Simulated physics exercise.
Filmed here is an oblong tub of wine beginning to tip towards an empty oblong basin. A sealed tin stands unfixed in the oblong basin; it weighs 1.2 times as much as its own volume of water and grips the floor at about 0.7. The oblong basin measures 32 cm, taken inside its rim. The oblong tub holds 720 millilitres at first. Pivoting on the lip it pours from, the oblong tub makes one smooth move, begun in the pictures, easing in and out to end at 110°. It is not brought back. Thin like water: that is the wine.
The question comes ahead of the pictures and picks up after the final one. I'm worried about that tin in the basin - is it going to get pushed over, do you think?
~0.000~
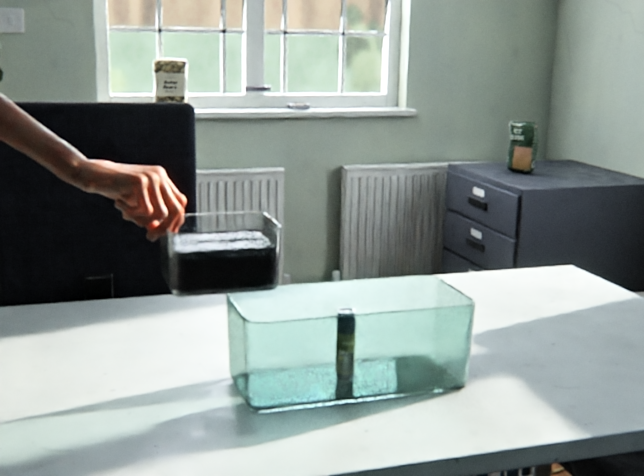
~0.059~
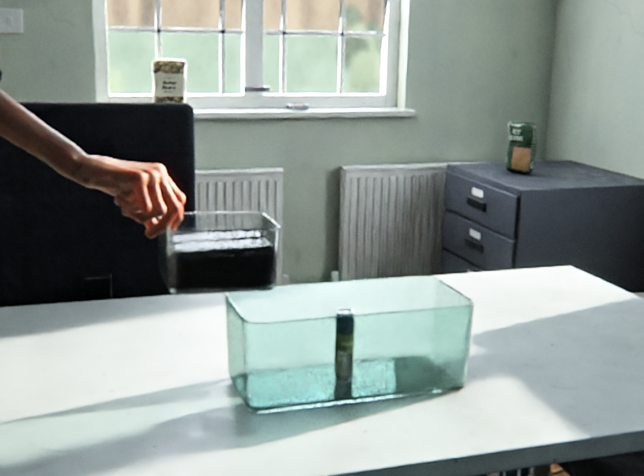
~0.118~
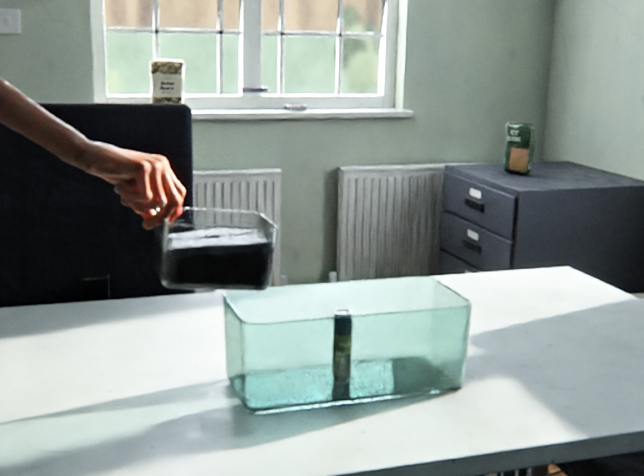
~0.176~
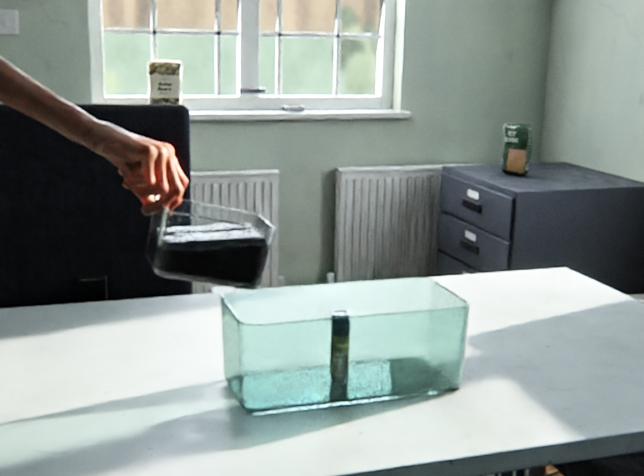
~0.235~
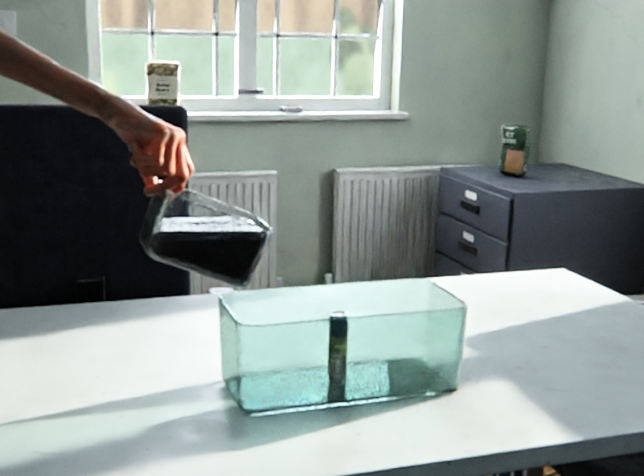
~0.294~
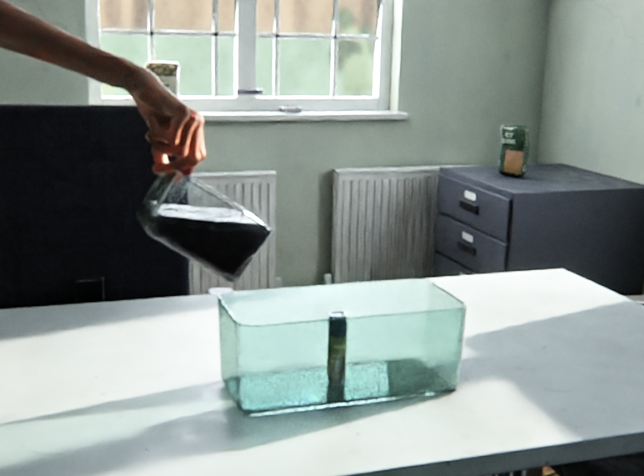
No - it will weather it.
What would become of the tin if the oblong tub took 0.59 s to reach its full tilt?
In that case the tin stays vertical.
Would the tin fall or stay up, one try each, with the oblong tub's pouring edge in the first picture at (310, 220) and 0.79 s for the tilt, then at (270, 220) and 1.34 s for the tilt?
Try 1: Tipped over; try 2: Still standing.
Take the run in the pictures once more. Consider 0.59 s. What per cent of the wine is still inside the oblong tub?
Portion remaining: Approx. 36 per cent.
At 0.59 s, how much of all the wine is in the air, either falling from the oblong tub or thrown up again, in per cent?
Share: Roughly 52 per cent.
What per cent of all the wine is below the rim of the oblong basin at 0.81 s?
Some 86 percent of the total.
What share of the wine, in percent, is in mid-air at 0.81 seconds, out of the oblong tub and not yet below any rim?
Some 10 % is up in the air.
By 0.59 s the tilt is 94° and 37 per cent is still to pour; the tin stands where it began.
By 0.81 s the tilt is 110° and 4 per cent is still to pour; the tin stands where it began.
By 1.04 s the tilt is 110° and 0 per cent is still to pour; the tin stands where it began.
By 1.29 s the tilt is 110° and 0 per cent is still to pour; the tin stands where it began.
At rest the tin stands where it began.
